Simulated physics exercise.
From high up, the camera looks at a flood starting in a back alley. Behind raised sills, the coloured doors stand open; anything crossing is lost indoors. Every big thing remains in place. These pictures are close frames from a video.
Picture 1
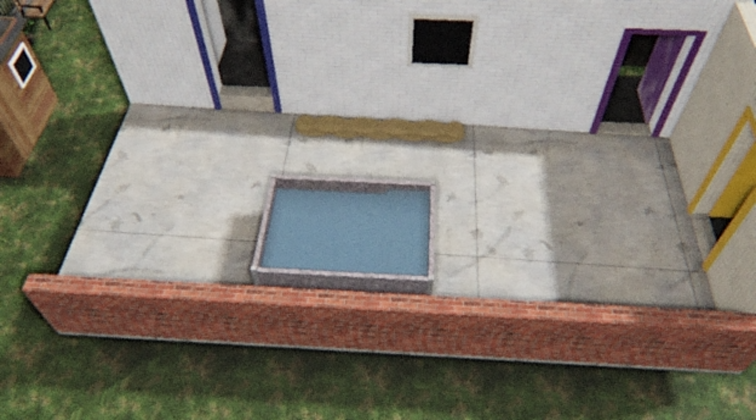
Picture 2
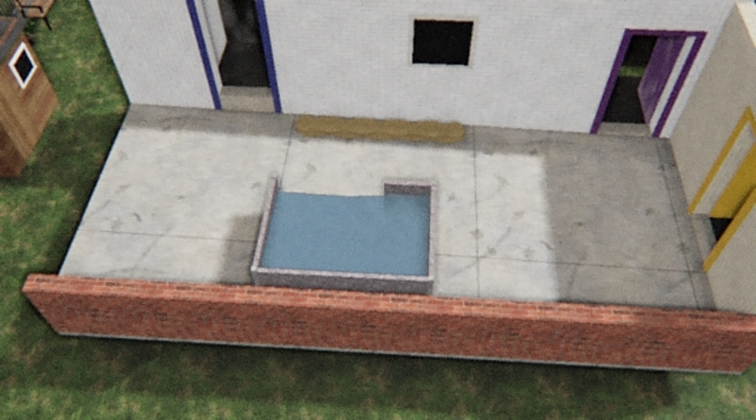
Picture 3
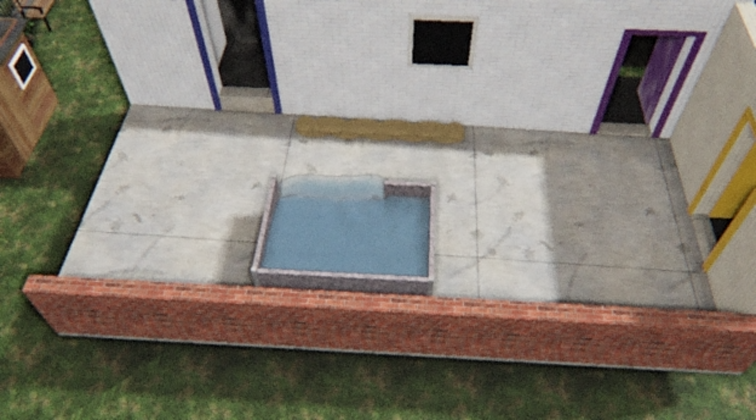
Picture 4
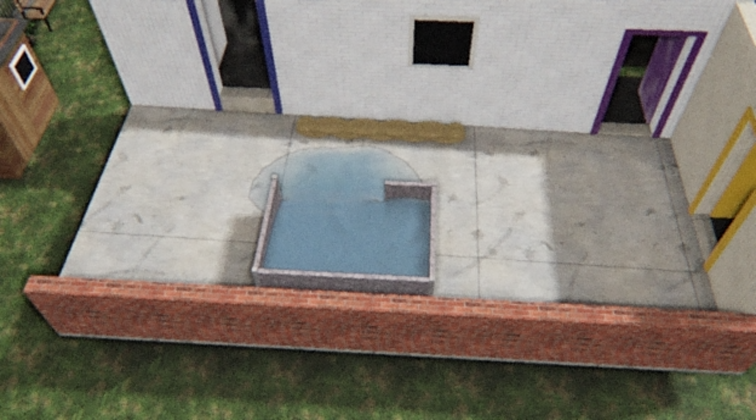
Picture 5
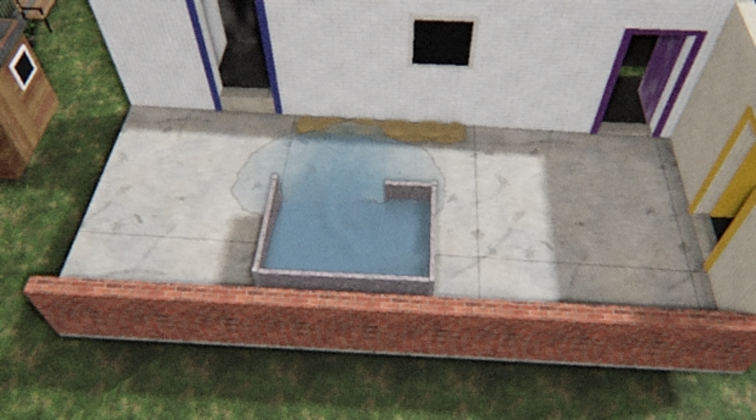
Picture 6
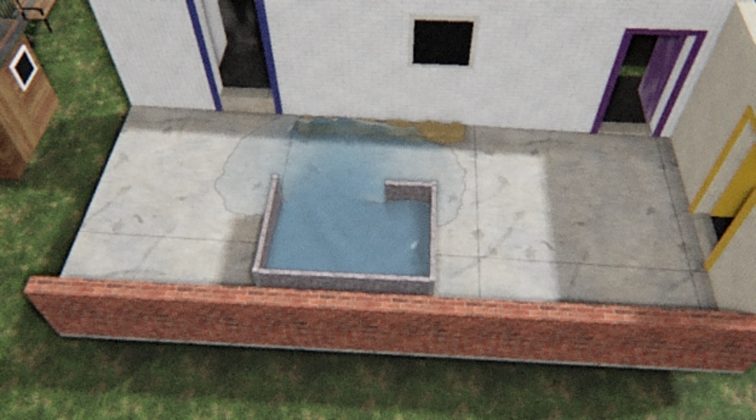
Water pouring from a gap in a tank's far side, spreading across a walled concrete yard toward the white building's base.
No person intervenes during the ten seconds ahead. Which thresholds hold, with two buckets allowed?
In the end the yellow door will break the limit; the blue door will respect the limit; the purple door will break the limit.
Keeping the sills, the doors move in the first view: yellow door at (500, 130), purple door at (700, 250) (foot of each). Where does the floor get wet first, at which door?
I'd name the door marked blue.
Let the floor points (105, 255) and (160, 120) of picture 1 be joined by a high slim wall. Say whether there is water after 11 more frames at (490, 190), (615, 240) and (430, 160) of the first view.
Outcome per location, in sequence: Soaking, unsoaked, soaking.
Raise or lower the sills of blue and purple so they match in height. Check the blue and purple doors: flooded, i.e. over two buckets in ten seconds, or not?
Blue: Over the mark; purple: Under the mark.
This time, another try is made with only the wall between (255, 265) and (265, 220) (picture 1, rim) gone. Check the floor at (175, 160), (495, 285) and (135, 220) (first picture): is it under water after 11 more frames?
Point one reached; point two not reached; point three reached.
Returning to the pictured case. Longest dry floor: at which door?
My pick is the yellow one.
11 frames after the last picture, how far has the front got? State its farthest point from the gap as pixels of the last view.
Near (651, 136).
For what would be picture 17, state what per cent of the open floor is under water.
About 50 in a hundred.
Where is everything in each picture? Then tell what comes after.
The first frame shows still water in the tank at (348, 228).
In the second frame, water pours out on the tank's far side and has run to a hidden place.
In the third frame, water pours out on the tank's far side and has run to a hidden place.
In the fourth frame, water pours out on the tank's far side and has run to (377, 152).
In the fifth frame, the front is at (411, 145), out from the gap on the tank's far side.
In the sixth frame, water pours out on the tank's far side and has run to (445, 147).
A moment on, water covers 30 % of the floor; the yellow door not reached, the blue door wet at the sill, nothing in, the purple door not reached.
Next, water covers 50 % of the floor; the yellow door not reached, the blue door wet at the sill, nothing in, the purple door wet at the sill, nothing in.
Then, water covers 70 % of the floor; the yellow door under two buckets in, the blue door wet at the sill, nothing in, the purple door wet at the sill, nothing in.
Later, water covers 80 % of the floor; the yellow door far over two buckets in, the blue door wet at the sill, nothing in, the purple door over two buckets in.
In the end, water covers 85 % of the floor; the yellow door far over two buckets in, the blue door wet at the sill, nothing in, the purple door far over two buckets in.
